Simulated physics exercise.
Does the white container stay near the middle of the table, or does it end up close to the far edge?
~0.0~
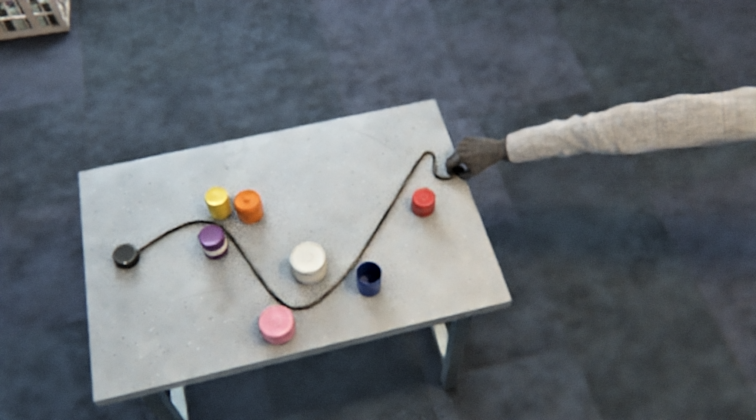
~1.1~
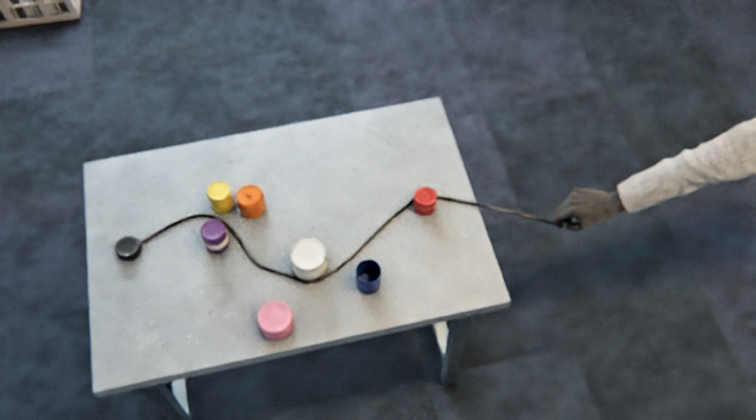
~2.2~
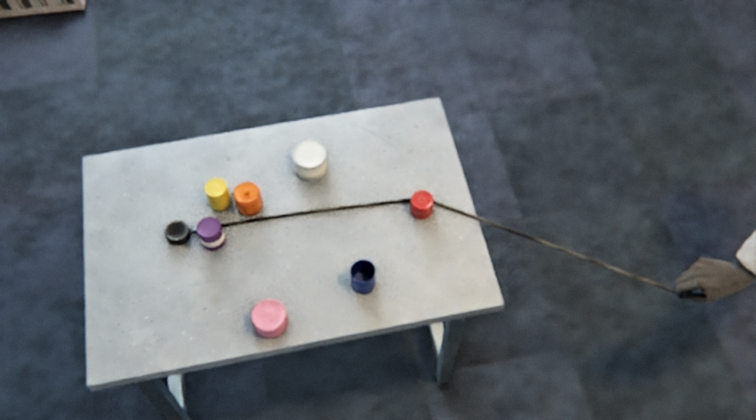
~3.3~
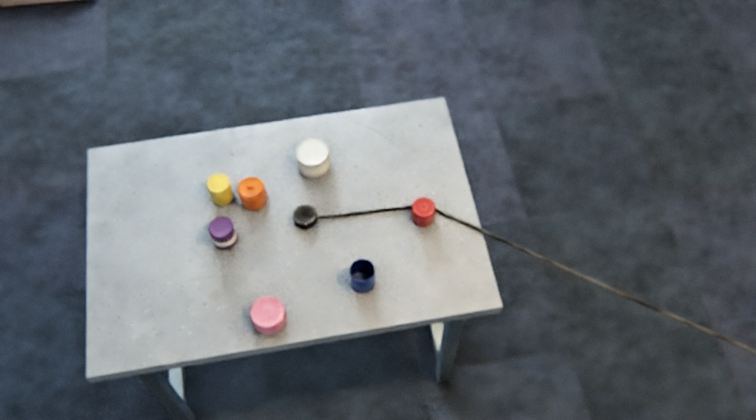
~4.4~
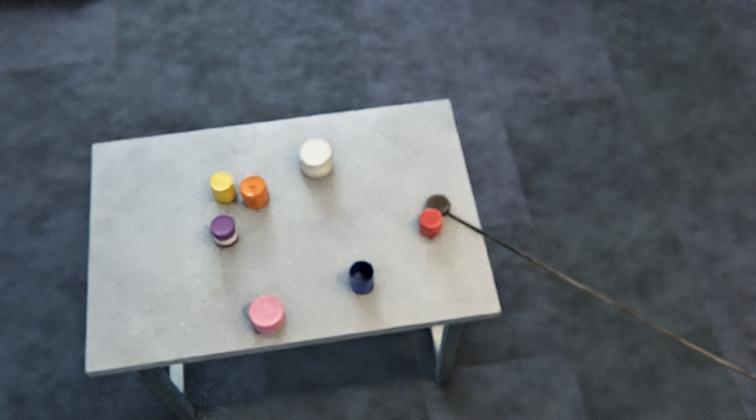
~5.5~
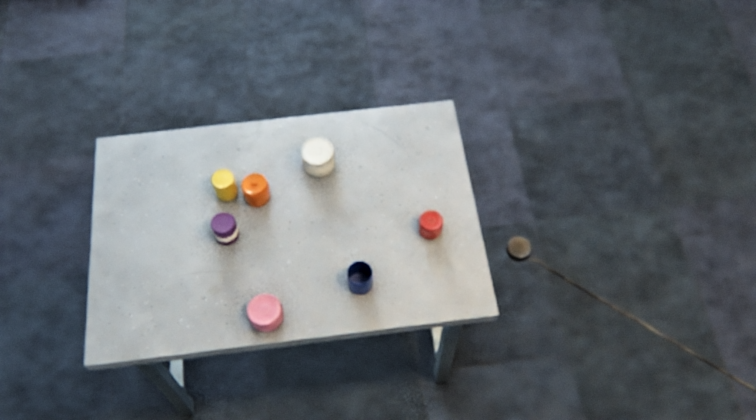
It ends up close to the far edge, while the red container shifts only a little way and the yellow one barely moves.
